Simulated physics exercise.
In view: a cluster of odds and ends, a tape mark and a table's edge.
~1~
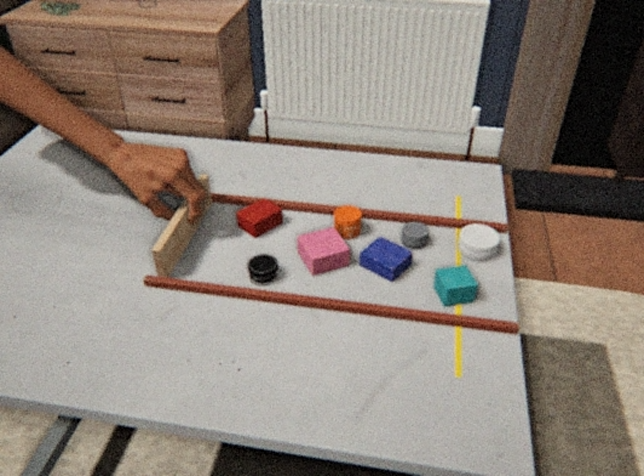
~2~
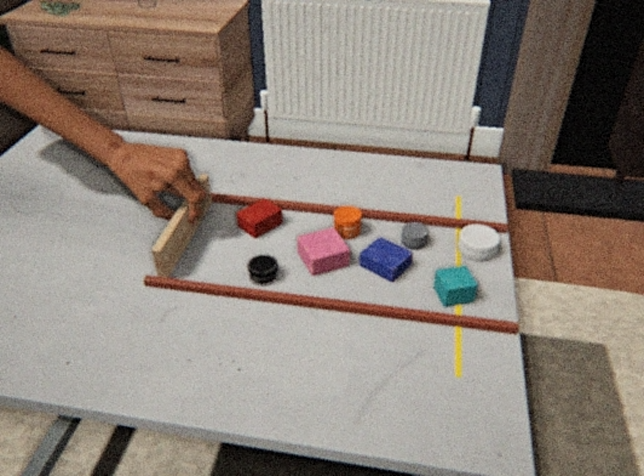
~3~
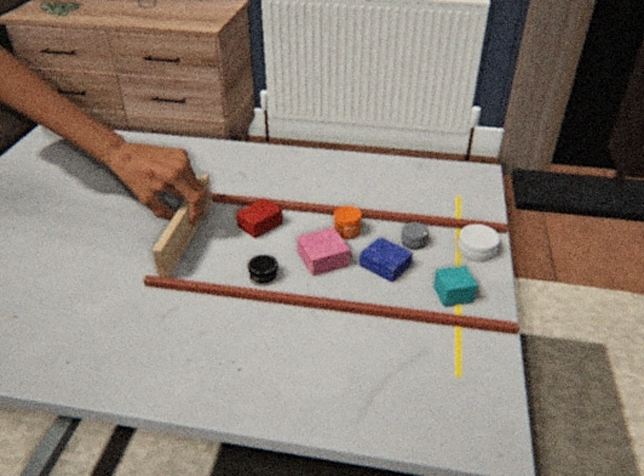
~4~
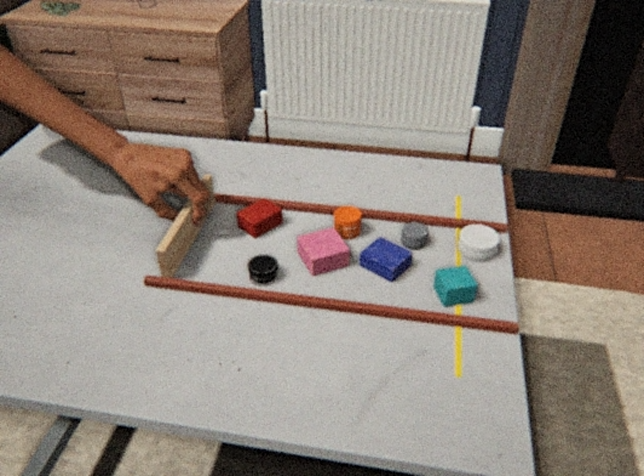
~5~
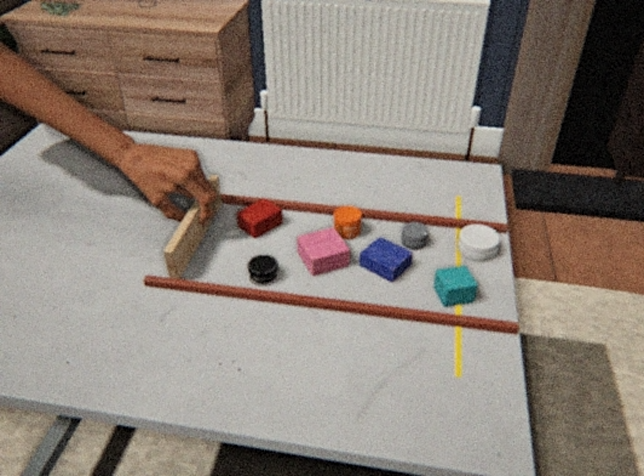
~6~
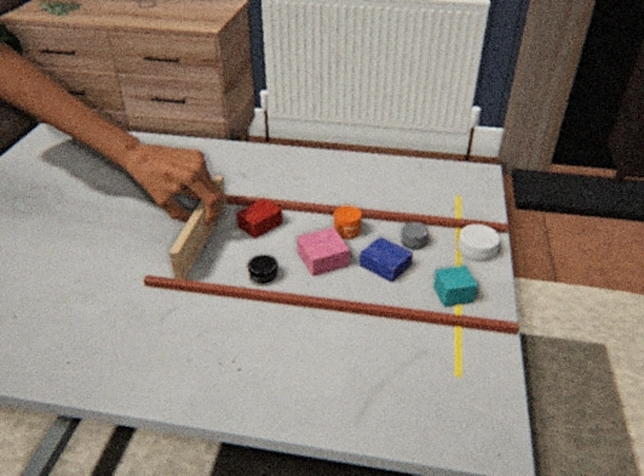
A hand slides a wooden board slightly right toward several small coloured blocks and lids.
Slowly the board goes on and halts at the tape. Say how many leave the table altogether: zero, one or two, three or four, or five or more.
The number that fall off is three or four.
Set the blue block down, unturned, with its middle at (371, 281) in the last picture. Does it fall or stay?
It stays on.
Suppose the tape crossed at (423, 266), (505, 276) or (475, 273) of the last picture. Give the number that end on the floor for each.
The counts: 1, 8 and 5.
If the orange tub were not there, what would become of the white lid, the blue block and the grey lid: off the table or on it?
The white lid tumbles off; the blue block is lost; the grey lid stays on.
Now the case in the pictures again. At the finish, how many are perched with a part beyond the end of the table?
2 of them.
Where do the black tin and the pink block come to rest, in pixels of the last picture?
About (475, 293), and the other about (484, 262).
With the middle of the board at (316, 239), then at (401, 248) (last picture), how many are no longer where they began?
First 5, then 8.
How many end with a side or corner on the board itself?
It touches 3.
Soon after, none off yet; white lid at rest near (478, 243); turquoise block at rest near (455, 286); grey lid at rest near (415, 236).
In the end, the number that fall off is three or four; gone, blue block, grey lid and white lid.
